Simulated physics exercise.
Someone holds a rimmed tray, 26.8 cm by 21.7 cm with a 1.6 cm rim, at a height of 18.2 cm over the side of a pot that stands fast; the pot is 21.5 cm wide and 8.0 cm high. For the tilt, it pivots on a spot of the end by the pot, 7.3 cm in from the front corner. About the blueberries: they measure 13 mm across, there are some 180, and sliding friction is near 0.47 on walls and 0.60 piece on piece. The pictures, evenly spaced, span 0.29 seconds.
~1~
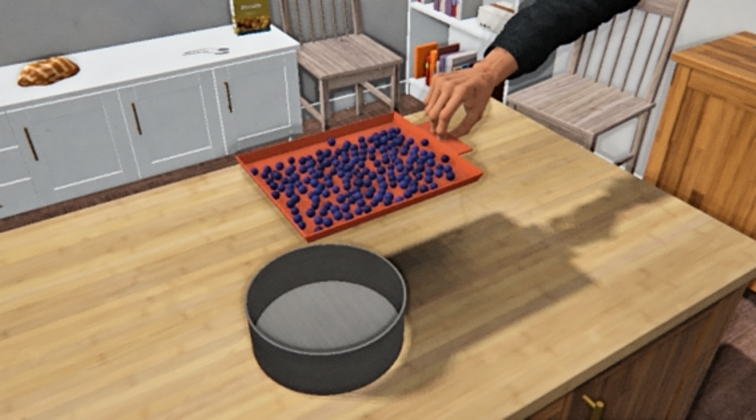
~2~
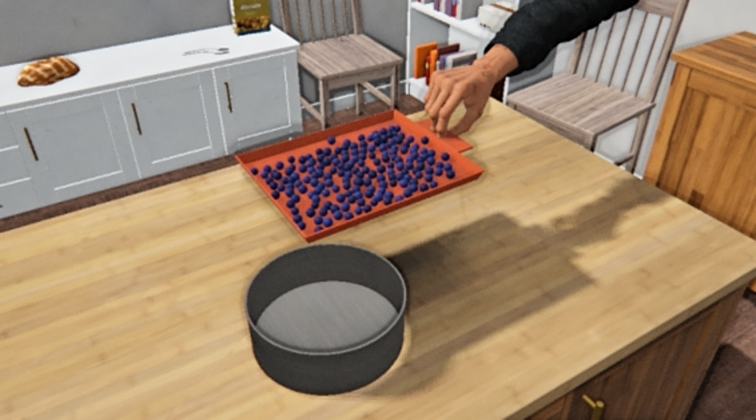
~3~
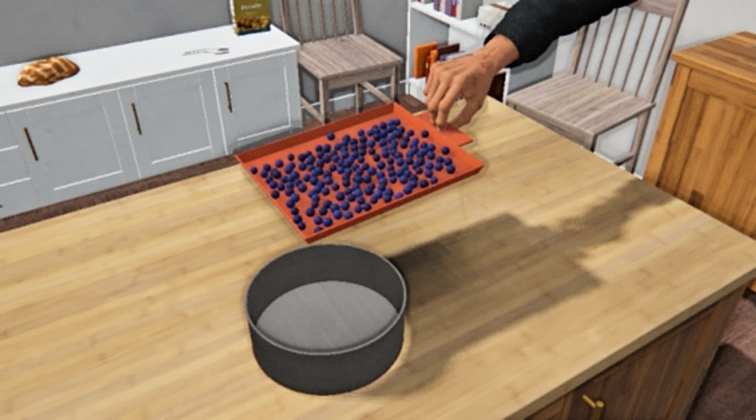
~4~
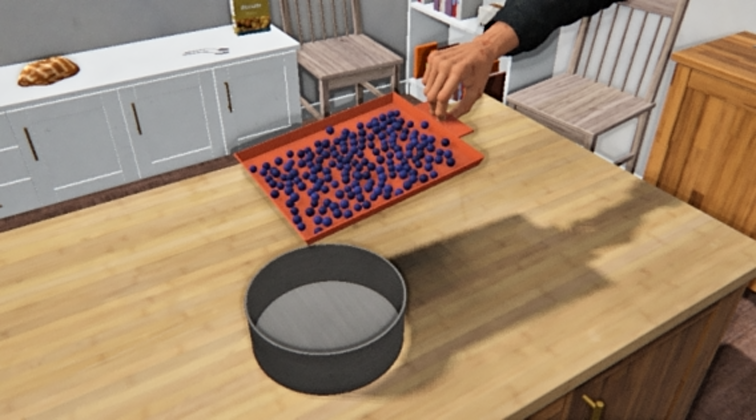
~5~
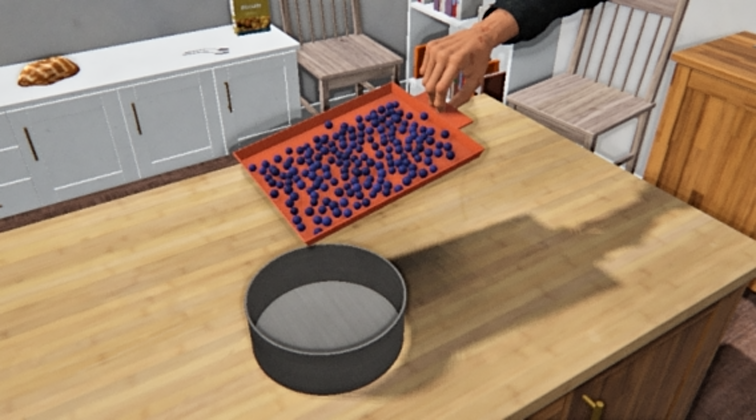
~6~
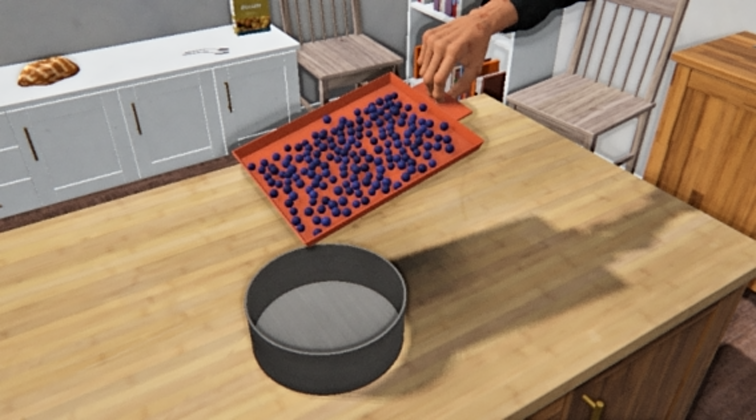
A red tray covered with blueberries started out level above a wooden counter beside a dark round pot, then tilted gradually as a hand raised its handle end, while the pot stayed still.
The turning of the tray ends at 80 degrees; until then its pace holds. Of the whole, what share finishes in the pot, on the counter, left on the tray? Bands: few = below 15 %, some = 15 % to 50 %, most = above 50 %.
Pot: Most, counter: Some, tray: Few.
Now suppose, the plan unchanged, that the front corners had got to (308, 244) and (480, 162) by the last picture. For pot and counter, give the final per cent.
Split: Pot = 95, counter = 5.
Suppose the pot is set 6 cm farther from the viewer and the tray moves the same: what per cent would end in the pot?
65 per cent.
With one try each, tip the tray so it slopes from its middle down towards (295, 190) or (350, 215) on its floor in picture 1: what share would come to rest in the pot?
I'd put it at roughly 30 per cent for the first tilt and roughly 95 per cent for the second.
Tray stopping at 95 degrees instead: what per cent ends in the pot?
Roughly 65 %.
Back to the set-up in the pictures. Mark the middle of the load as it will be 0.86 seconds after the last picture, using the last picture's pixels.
Load centre: About (302, 164) px.
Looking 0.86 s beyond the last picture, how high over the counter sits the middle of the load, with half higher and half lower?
Median height: Approx. 26 cm.
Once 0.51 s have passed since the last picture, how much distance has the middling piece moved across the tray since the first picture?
Some 5 cm.
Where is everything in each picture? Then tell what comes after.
Tray tilt 0 degrees, front corners at (308, 233) and (478, 172); middle of the pieces at (356, 172); pot at (326, 293), in the first picture.
Tray tilt 1 degrees, front corners at (308, 233) and (478, 170); middle of the pieces at (356, 171), in the second picture.
Tray tilt 3 degrees, front corners at (307, 234) and (479, 164), lowest corner left front; middle of the pieces at (356, 167), in the third picture.
Tray tilt 7 degrees, front corners at (307, 235) and (479, 156), lowest corner left front; middle of the pieces at (355, 163), in the fourth picture.
Tray tilt 10 degrees, front corners at (307, 237) and (479, 148), lowest corner left front; middle of the pieces at (354, 159), in the fifth picture.
Tray tilt 14 degrees, front corners at (306, 238) and (478, 140), lowest corner left front; middle of the pieces at (353, 154); pot at (326, 293), in the sixth picture.
Then, 0.51 s after the last picture, tilt 45 degrees; the tray holds 100 %, the pot 0 %.
Then, 0.86 s after the last picture, tilt 66 degrees; the tray holds 100 %, the pot 0 %.
Then, 1.29 s after the last picture, tilt 80 degrees; the tray holds 50 %, the pot 15 %.
In the end, pot 70 %, counter 30 %, tray 0 %.
